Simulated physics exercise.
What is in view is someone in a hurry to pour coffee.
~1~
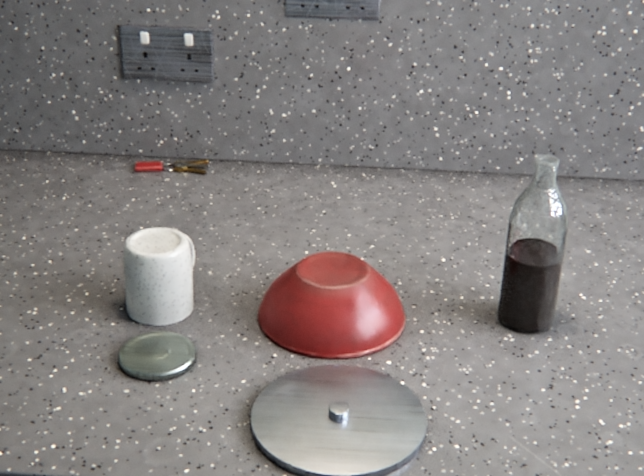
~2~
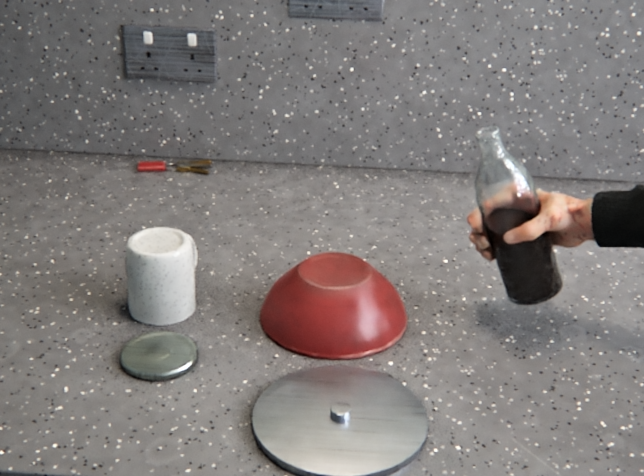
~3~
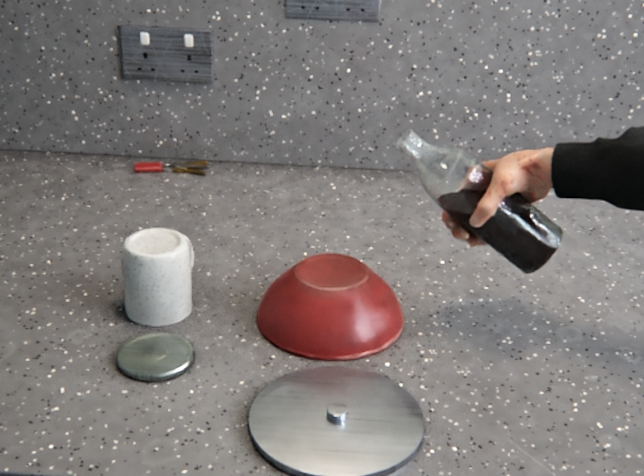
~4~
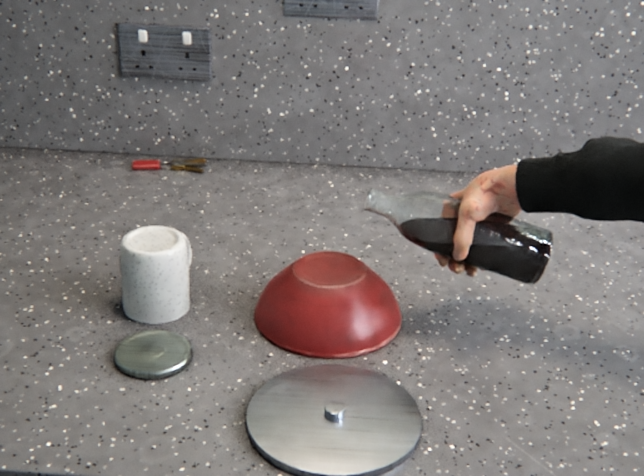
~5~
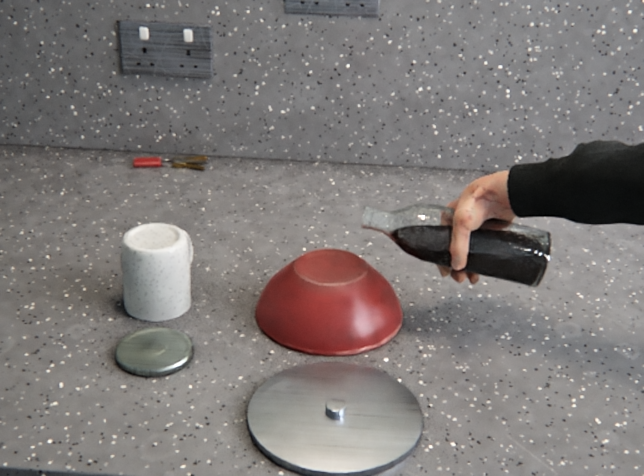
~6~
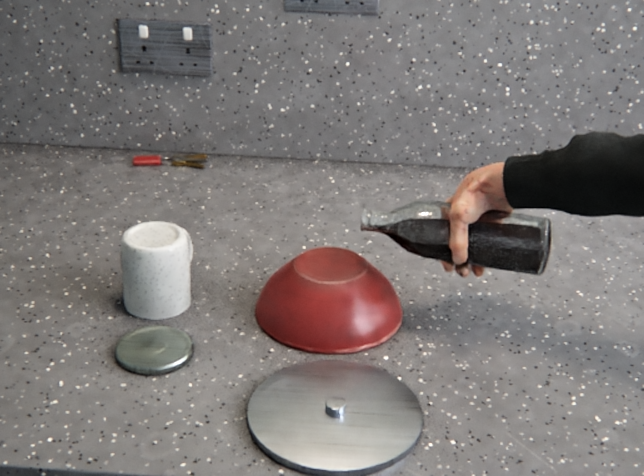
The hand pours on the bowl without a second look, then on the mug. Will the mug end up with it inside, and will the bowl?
The mug gets none, the bowl gets none.
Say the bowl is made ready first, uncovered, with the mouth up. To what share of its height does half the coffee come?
Near 30 in a hundred.
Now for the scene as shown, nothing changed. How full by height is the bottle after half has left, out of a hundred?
Estimate: Around 20 per cent of the height.
A moment on, it runs off the upturned base of the bowl.
Further on, it runs off the upturned base of the mug.
When it is over, the bowl is empty, in a puddle; the mug is empty, in a puddle.
